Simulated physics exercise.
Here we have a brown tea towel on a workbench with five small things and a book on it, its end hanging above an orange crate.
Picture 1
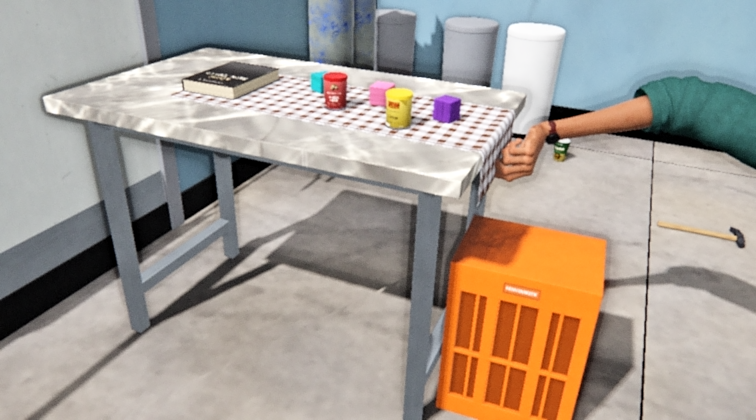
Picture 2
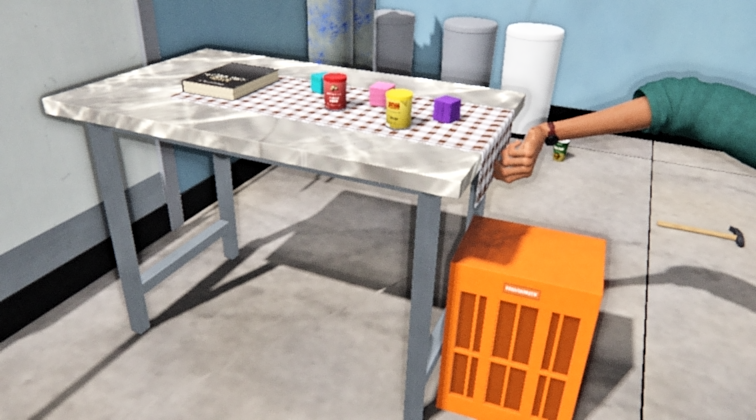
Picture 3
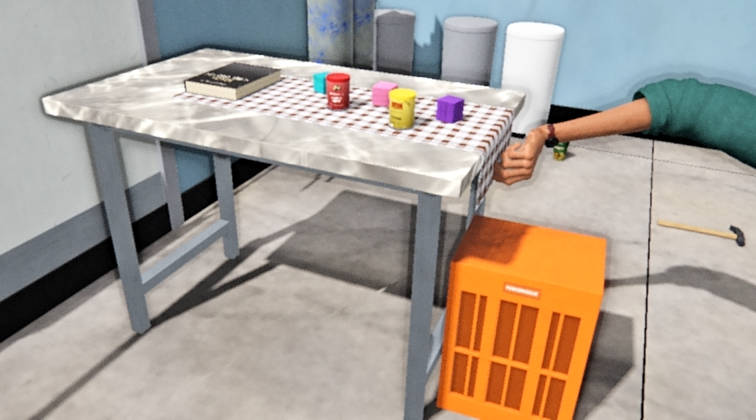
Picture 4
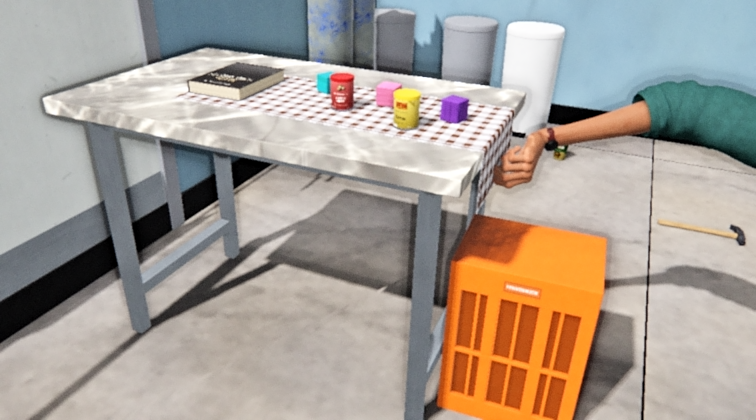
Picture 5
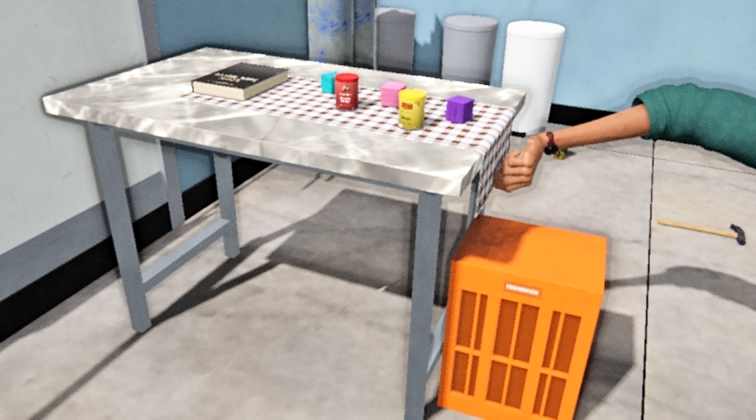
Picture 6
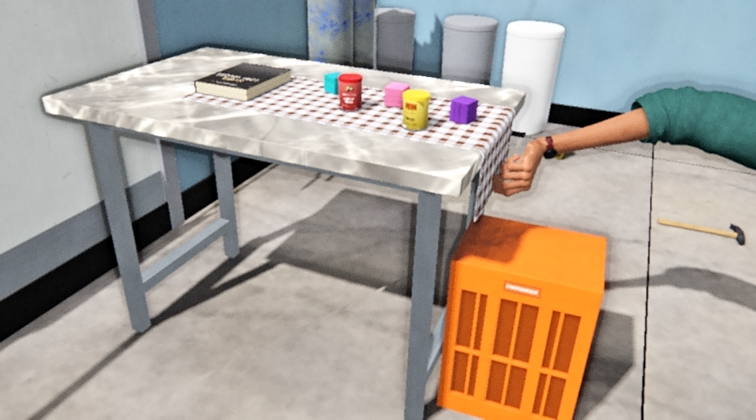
In a room with blue walls and a grey floor, a pale-topped workbench is seen from slightly above by a still camera. A brown-and-white checked tea towel lies under a dark book, red and yellow cans, and turquoise, pink and purple cubes, its end hanging above an orange crate. A green-sleeved arm at right lowers its fist slightly at the cloth, which slides slowly rightward, carrying everything on it.
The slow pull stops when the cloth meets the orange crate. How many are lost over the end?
Over the edge go one.
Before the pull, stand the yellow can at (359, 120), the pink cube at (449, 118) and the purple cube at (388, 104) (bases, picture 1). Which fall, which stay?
The yellow can survives; the pink cube falls; the purple cube keeps its place on top.
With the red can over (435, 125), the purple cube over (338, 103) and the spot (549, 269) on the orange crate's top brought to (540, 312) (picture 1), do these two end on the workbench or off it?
The red can is carried off, the purple cube keeps its place on top.
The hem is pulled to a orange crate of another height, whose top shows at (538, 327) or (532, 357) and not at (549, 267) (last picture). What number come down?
In that case 3 and 4.
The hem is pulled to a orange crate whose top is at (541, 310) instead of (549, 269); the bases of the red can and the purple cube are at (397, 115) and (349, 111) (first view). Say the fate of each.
The red can comes down, the purple cube remains up.
Soon after, hem on the crate; purple cube gone.
In the end, hem on the crate; purple cube gone. The workbench loses one.
